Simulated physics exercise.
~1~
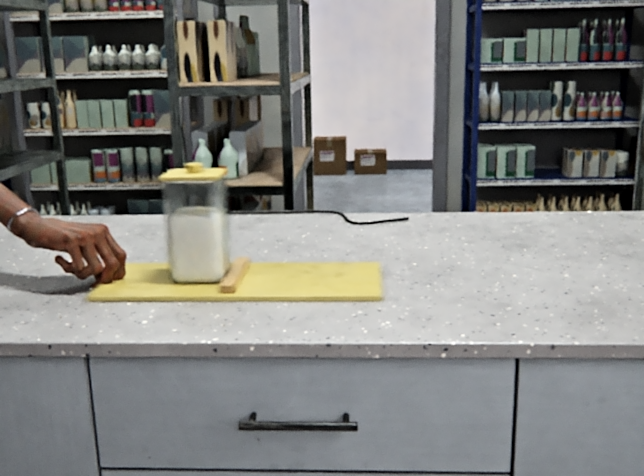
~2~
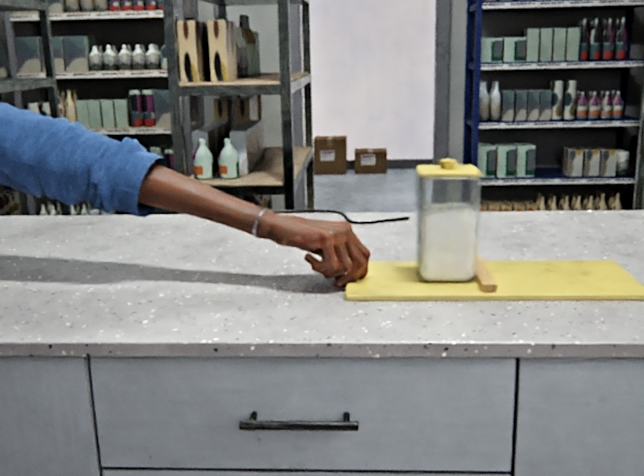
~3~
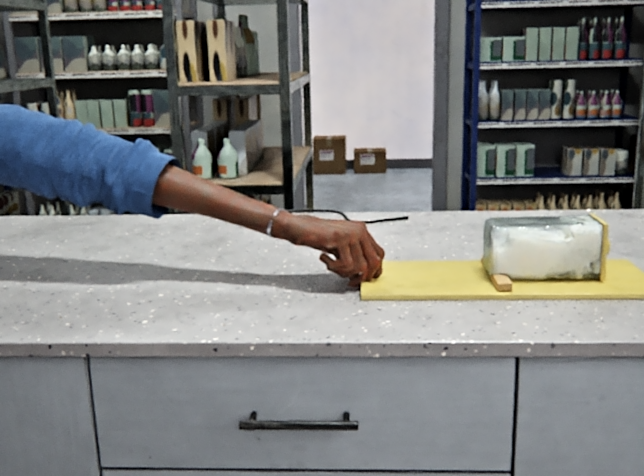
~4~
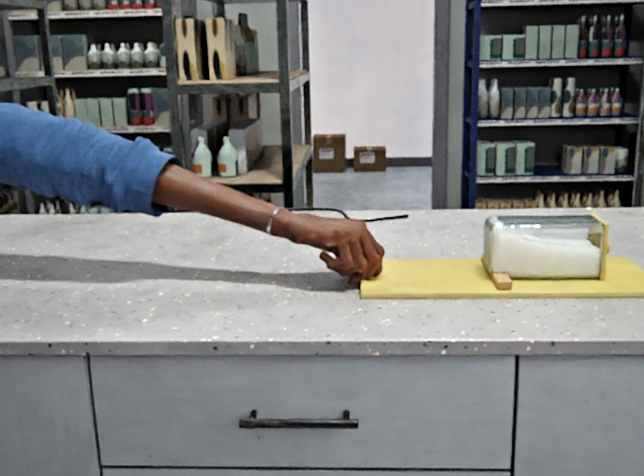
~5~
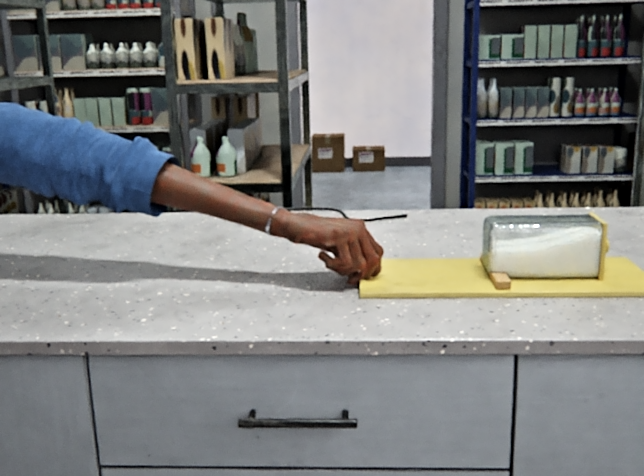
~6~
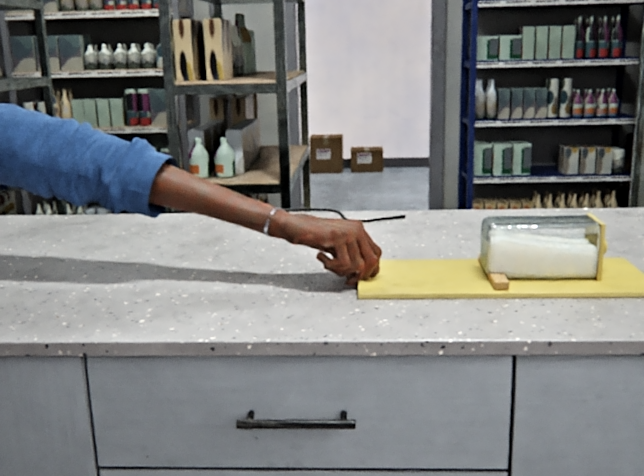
Hand sliding a yellow board rightward across a speckled counter, its capped clear container of milk toppling and ending on its side.
